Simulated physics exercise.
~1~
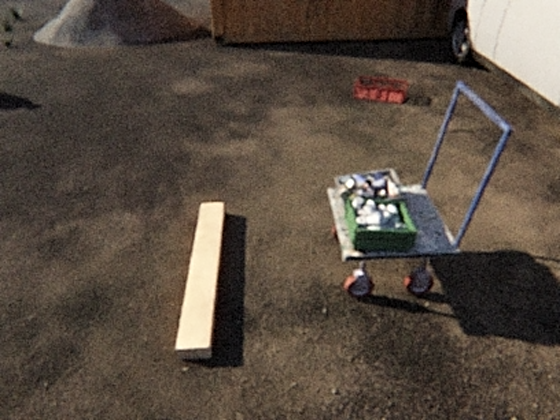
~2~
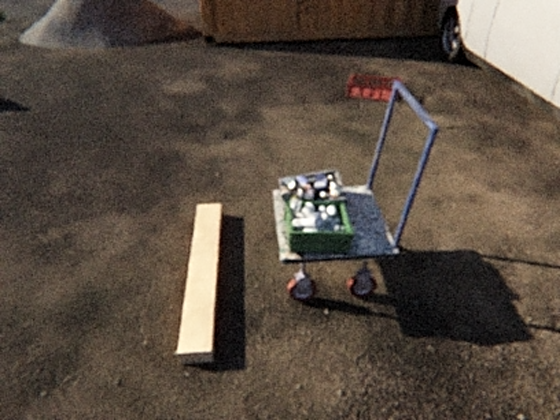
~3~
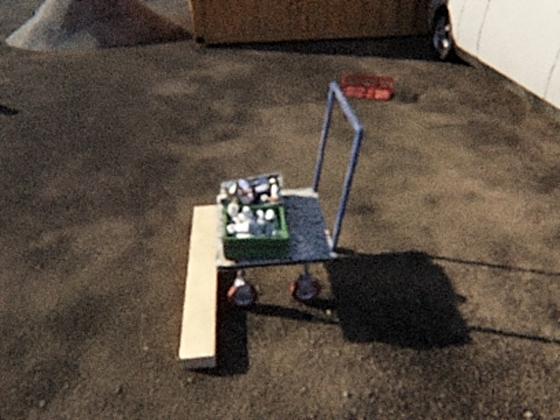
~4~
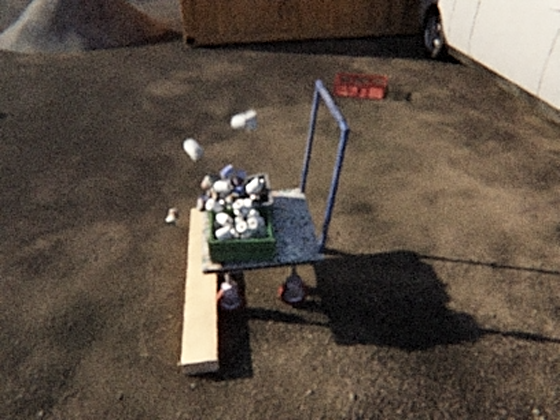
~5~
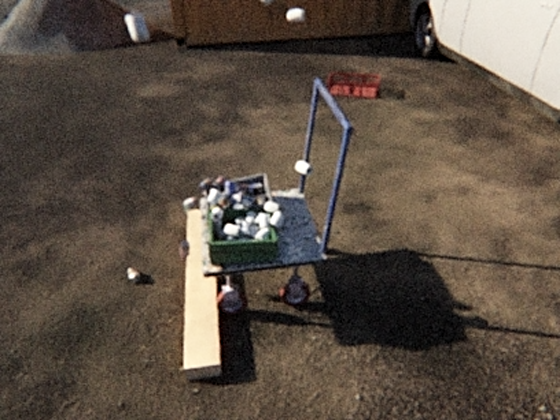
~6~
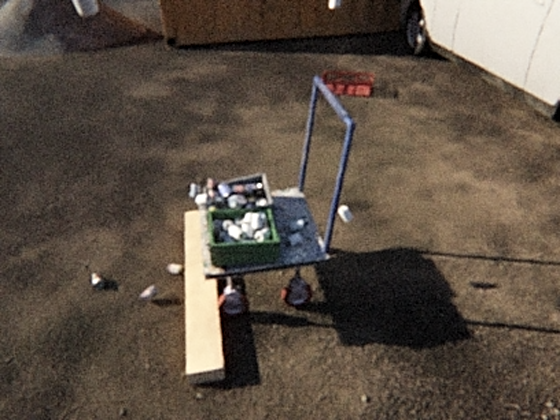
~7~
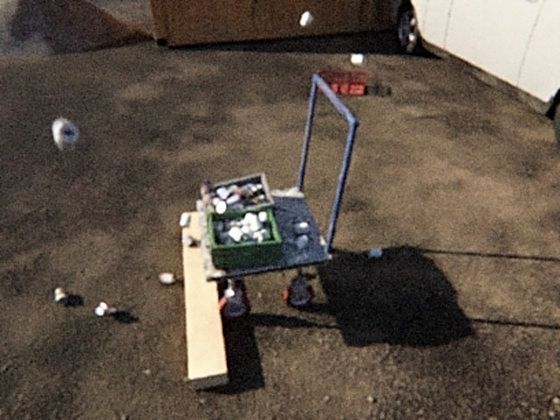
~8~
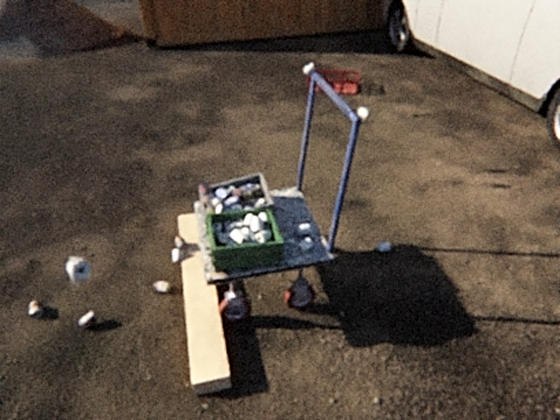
A trolley rolls left, stops against the kerb, and small pieces fly from its tubs.
